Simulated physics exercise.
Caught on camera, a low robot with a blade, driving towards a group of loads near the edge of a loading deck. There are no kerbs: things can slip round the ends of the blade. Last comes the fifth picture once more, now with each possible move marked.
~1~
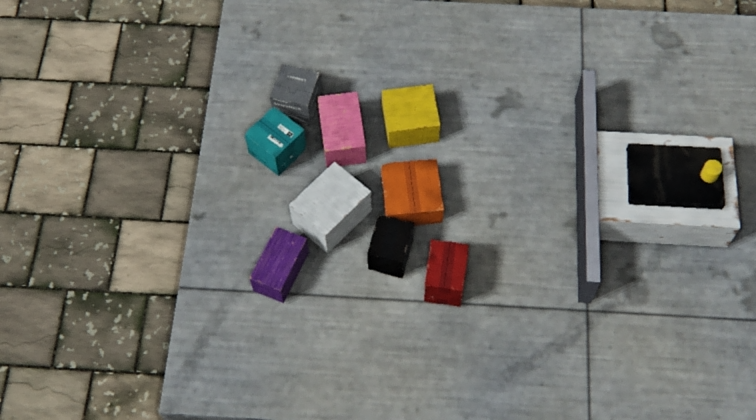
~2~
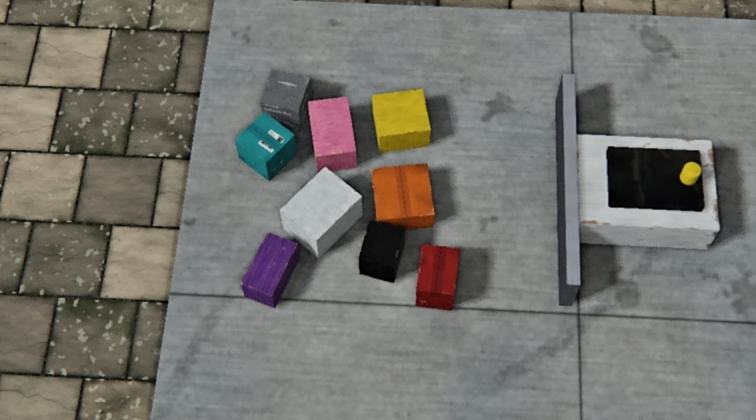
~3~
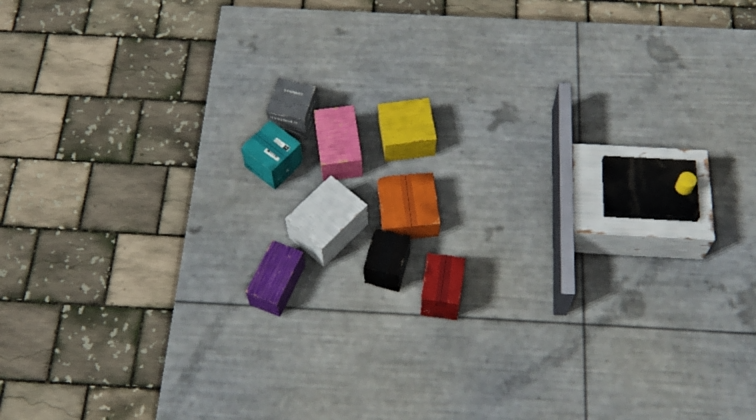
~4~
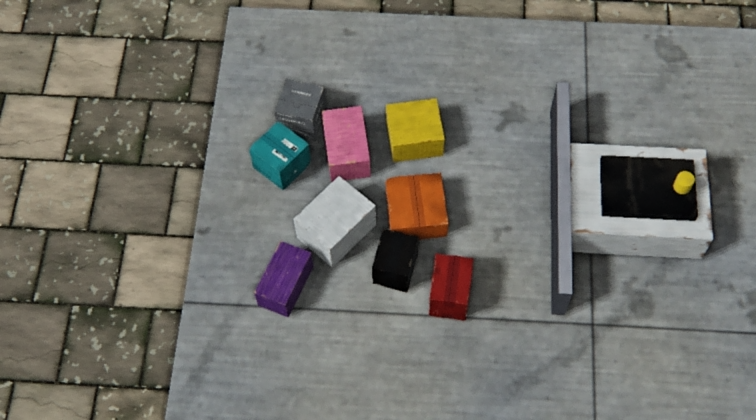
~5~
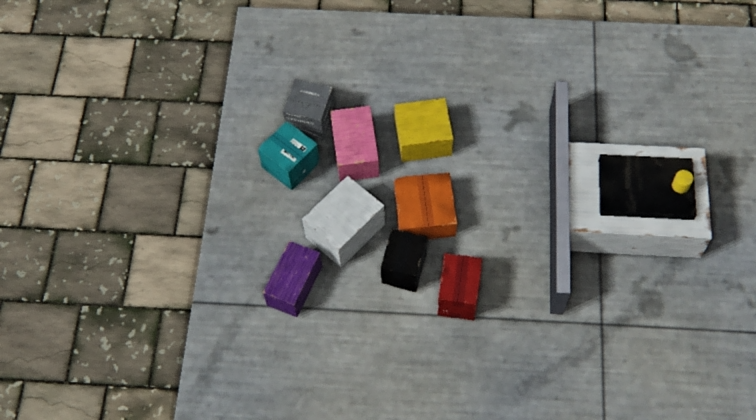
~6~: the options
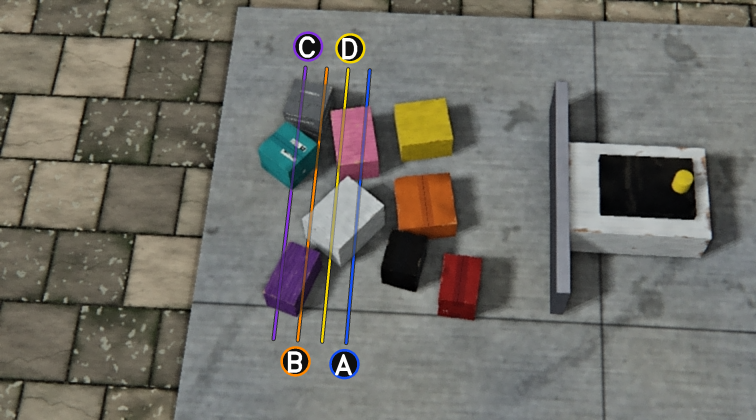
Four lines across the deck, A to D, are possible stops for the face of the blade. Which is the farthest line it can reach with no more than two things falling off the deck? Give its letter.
Line C.
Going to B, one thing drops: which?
It is the turquoise box.
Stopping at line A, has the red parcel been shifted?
Yes.
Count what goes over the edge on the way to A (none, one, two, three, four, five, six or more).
In all, none.
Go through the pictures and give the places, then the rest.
The first picture shows pink crate (342, 130); black box (391, 247); white crate (331, 208).
The second picture shows robot (648, 177); purple crate (271, 270).
The third picture shows robot (643, 187); yellow crate (407, 130).
The fourth picture shows robot (641, 187); red parcel (451, 288).
The fifth picture shows robot (639, 186); pink crate (355, 144); black box (404, 261); white crate (344, 222).
On the copy, A at (359, 198); B at (313, 196); C at (291, 195); D at (336, 197).
On C. First, robot (539, 181); red parcel (433, 287); black box (396, 260).
Then, robot (441, 176); turquoise box (244, 160); grey box (278, 95).
Finally, robot (367, 173); turquoise box over the edge; white crate over the edge; two fallen.
By contrast, A is within the limit but short; B is within the limit but short; D is within the limit but short.
